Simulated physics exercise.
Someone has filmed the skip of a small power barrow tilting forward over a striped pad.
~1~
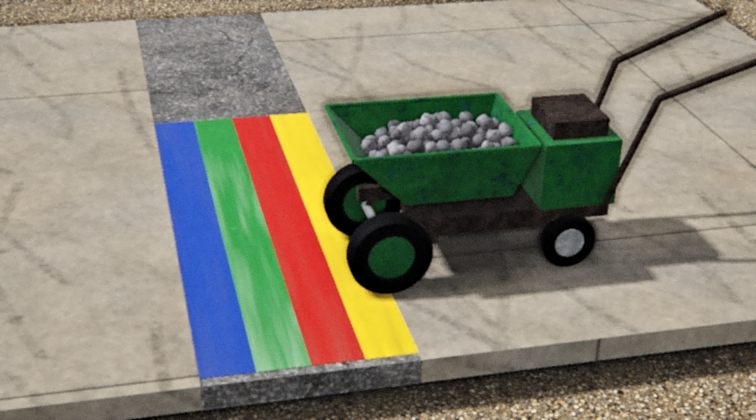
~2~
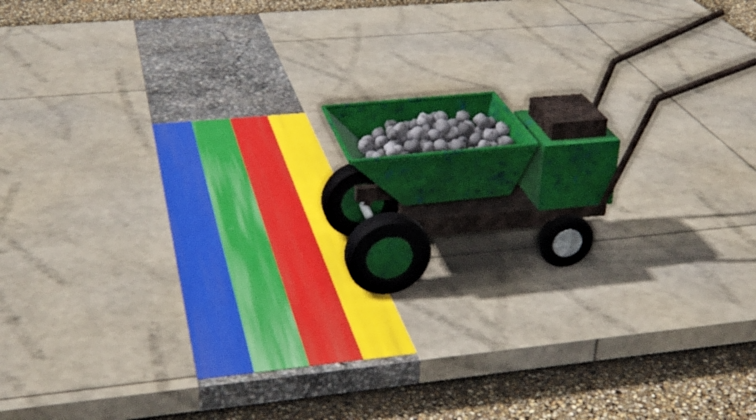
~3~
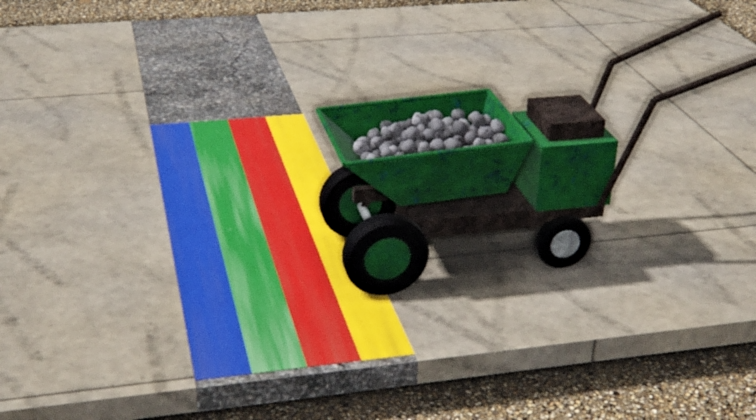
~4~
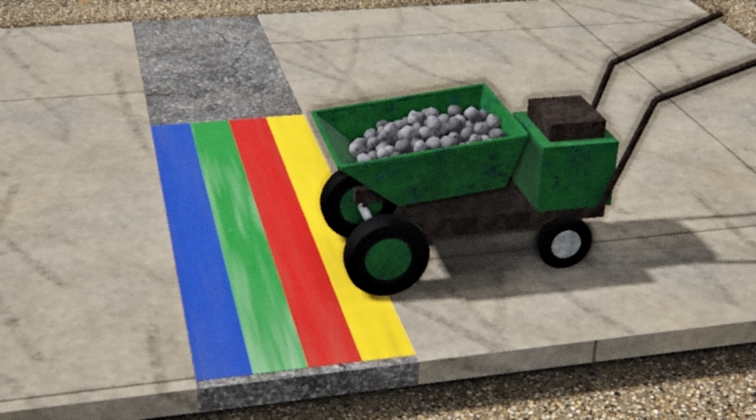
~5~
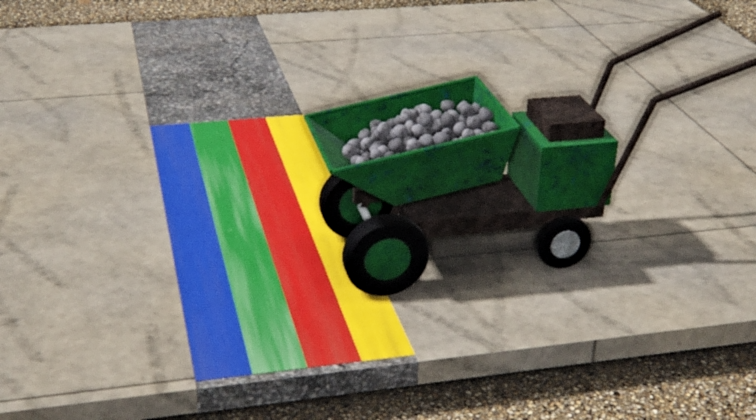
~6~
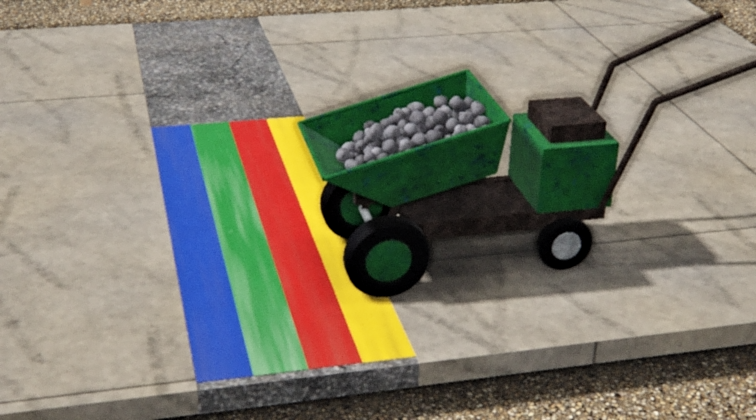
Green power barrow loaded with round grey cobbles edging left beside a striped pad, then slowly tilting its skip forward a little.
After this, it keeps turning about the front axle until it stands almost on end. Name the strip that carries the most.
The heap favours the blue strip.
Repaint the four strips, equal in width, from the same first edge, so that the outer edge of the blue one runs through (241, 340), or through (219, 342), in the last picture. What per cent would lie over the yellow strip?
Roughly 0 per cent, and 0 per cent.
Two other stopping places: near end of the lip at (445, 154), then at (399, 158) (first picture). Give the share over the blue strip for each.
Near 10 % and 20 %.
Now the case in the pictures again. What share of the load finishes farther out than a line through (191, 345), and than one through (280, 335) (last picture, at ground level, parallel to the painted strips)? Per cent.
Roughly 30 per cent, and 90 per cent.
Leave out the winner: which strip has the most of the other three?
In second place: The green strip.
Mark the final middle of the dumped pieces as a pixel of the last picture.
Roughly at (199, 274).
Soon, skip tipped steeply; all in the skip.
A while on, skip tipped right over; about two thirds in the skip; about a quarter over the green strip; a small part over the blue strip; a stray few falling.
Towards the end, skip tipped right over; a small part in the skip; a stray few over the red strip; about a quarter over the green strip; about a third over the blue strip; about a third off the paint.
Finally, skip tipped right over; a small part in the skip; none over the yellow strip; a stray few over the red strip; about a quarter over the green strip; about a third over the blue strip; about a third off the paint.
